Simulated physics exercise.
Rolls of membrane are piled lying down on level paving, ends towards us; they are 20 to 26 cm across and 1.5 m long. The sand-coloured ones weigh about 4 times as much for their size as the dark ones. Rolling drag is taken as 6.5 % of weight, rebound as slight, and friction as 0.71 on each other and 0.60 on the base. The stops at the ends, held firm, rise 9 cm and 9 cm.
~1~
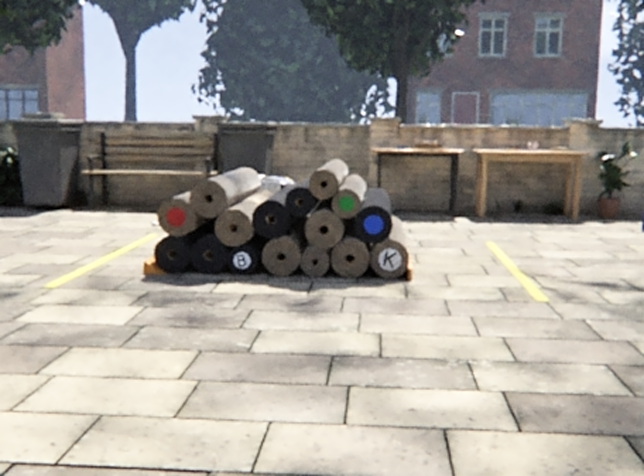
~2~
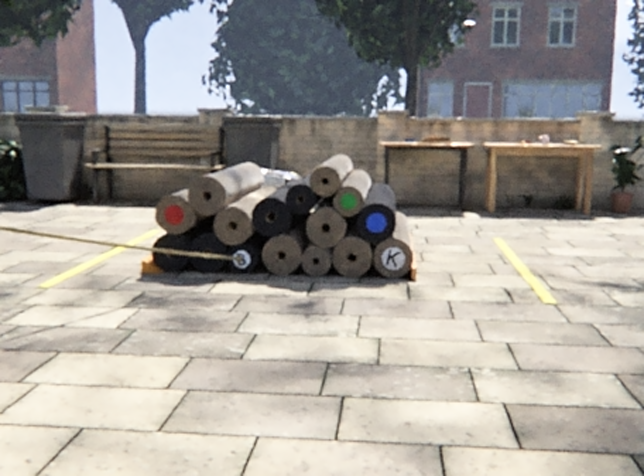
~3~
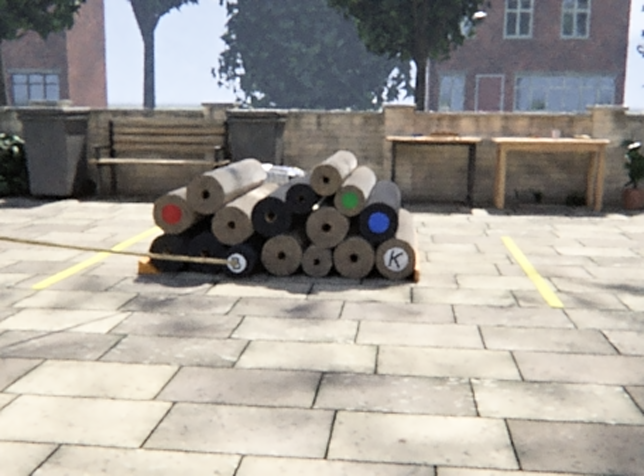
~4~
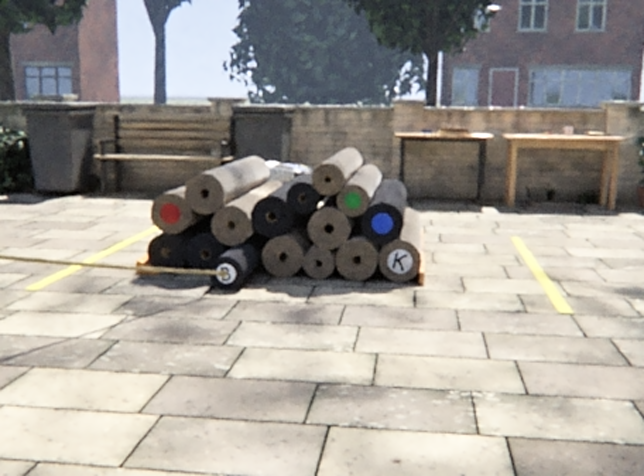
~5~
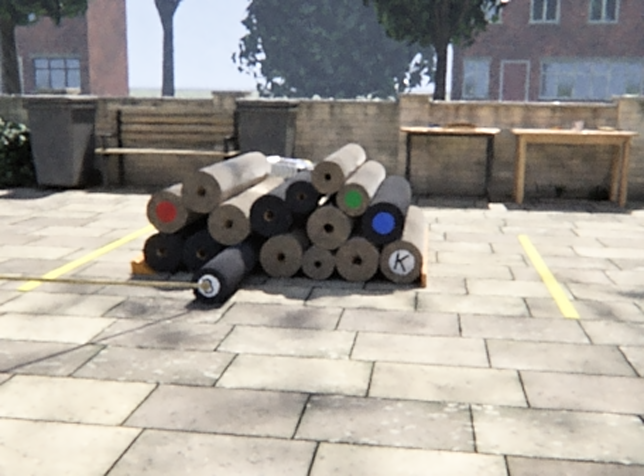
On a paved yard, a rope draws black roll B partly out of a pile's base.
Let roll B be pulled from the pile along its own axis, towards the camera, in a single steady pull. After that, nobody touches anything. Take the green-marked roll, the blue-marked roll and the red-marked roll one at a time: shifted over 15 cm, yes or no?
Green: No, blue: No, red: No.
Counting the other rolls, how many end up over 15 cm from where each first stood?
0.
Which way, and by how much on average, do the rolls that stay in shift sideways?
Rightwards, by about 0 cm.
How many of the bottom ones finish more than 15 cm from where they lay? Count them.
The count is 0.
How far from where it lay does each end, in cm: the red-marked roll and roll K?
Red-marked roll: 0, roll K: 0.
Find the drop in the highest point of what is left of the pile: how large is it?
Roughly 0 cm.
Another 1.21 s on from the last picture, 0 now displaced over 15 cm; green in place; blue in place; red in place.
Another 1.34 s on from the last picture, 0 now displaced over 15 cm; green in place; blue in place; red in place.
At rest 1.6 s after the last picture, 0 moved over 15 cm; not one across the yellow lines; green in place; blue in place; red in place; top of the pile 73 cm high, from 73 cm.
